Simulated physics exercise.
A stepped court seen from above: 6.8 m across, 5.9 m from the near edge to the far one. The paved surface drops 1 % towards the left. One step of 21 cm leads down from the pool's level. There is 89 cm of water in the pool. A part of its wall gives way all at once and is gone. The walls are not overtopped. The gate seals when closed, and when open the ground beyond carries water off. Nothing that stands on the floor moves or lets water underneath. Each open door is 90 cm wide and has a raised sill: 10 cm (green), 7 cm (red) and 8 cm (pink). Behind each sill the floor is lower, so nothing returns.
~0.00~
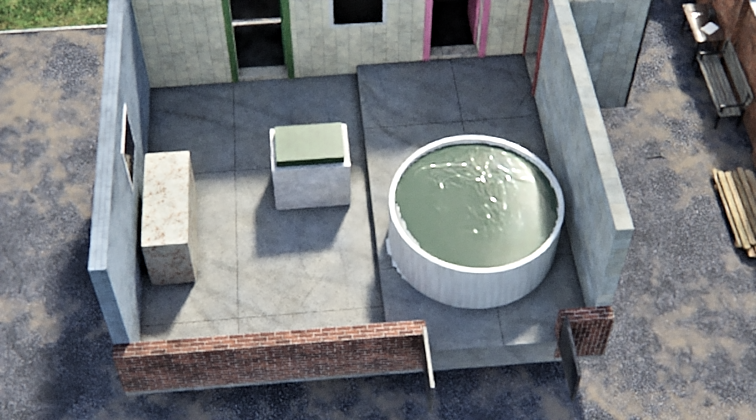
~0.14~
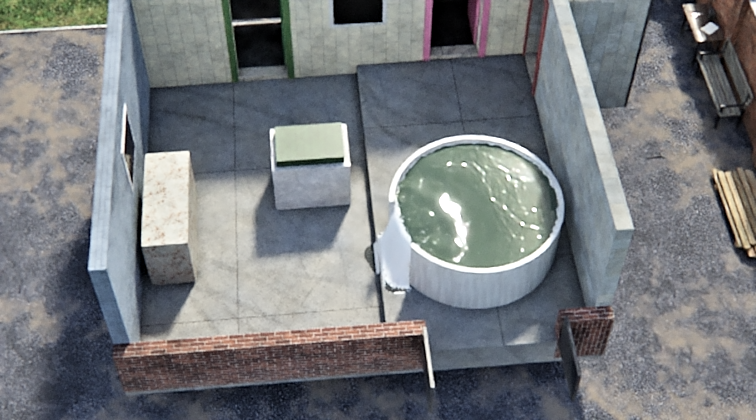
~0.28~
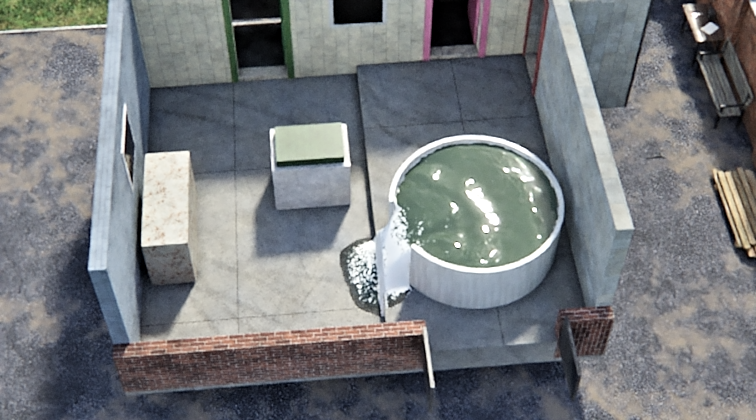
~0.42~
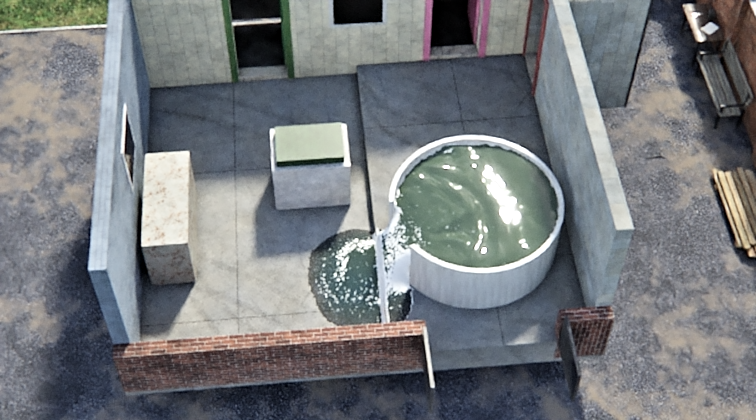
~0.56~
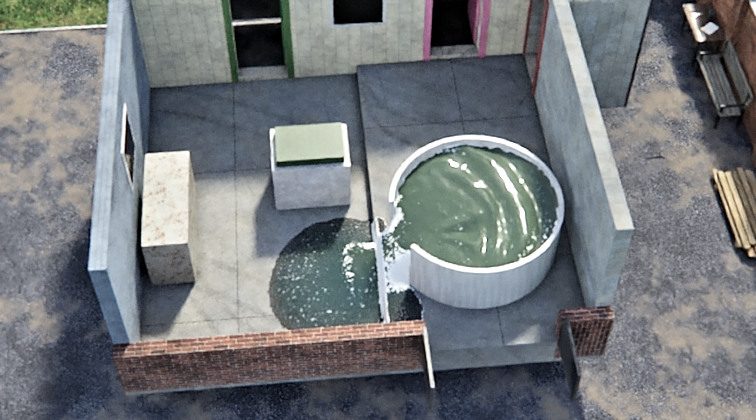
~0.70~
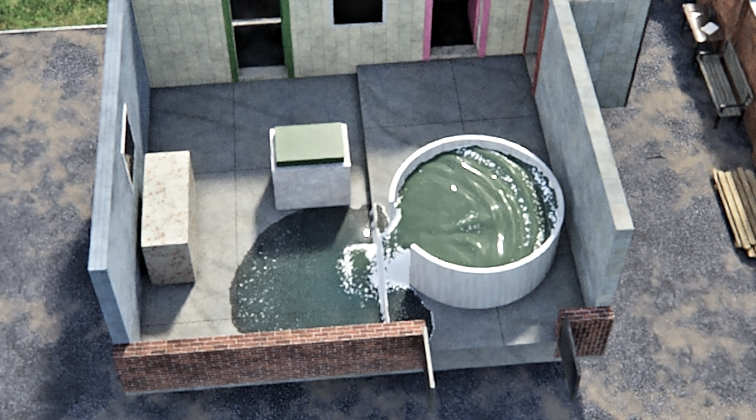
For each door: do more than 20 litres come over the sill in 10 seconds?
Door by door: At the green door it goes over the limit; at the red door it does not reach the limit; at the pink door it keeps below the limit.
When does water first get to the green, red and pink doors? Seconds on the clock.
Green 3.0 s, red not in the 10 s, pink not within the 10 s.
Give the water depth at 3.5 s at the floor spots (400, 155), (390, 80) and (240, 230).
Roughly 0, 0 and 16 cm, in turn.
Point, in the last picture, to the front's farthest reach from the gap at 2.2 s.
At about (149, 145).
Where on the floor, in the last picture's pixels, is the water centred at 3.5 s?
Near (343, 259).
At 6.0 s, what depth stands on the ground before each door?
Depths in cm: Green 18, red 0, pink 0.
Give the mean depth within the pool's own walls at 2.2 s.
Roughly 55 cm on average.
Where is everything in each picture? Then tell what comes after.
The first picture shows still water, 89 cm deep, in the pool at (476, 204).
In the second picture, water pours out at (399, 247) and has run 0.6 m, to (371, 250); deepest outside 49 cm, 89 cm at the pool's back.
In the third picture, water pours out at (399, 249) and has run 0.9 m, to (346, 255); deepest outside 56 cm, 89 cm at the pool's back.
In the fourth picture, the front is at (324, 307), 1.4 m from the gap at (398, 250); 2.1 m2 of floor is under water; 89 cm left at the back of the pool.
In the fifth picture, water pours out at (398, 250) and has run 2.0 m, to (277, 308); deepest outside 50 cm, 87 cm at the pool's back.
In the sixth picture, the front is at (239, 324), 2.7 m from the gap at (399, 250); 6.1 m2 of floor is under water; 79 cm left at the back of the pool.
After 1.4 s water covers 30 % of the floor and is deepest (62 cm) near (140, 369); green door not reached, red door not reached, pink door not reached.
After 2.2 s water covers 40 % of the floor and is deepest (63 cm) near (153, 347); green door not reached, red door not reached, pink door not reached.
After 3.5 s water covers 50 % of the floor and is deepest (53 cm) near (259, 349); green door 11 cm at the sill, 0 L in, red door not reached, pink door not reached.
After 6.0 s water covers 60 % of the floor and is deepest (30 cm) near (140, 369); green door 18 cm at the sill, 35 L in, red door not reached, pink door not reached.
After 10.0 s water covers 65 % of the floor and is deepest (26 cm) near (241, 86); green door 24 cm at the sill, 286 L in, red door not reached, pink door not reached.
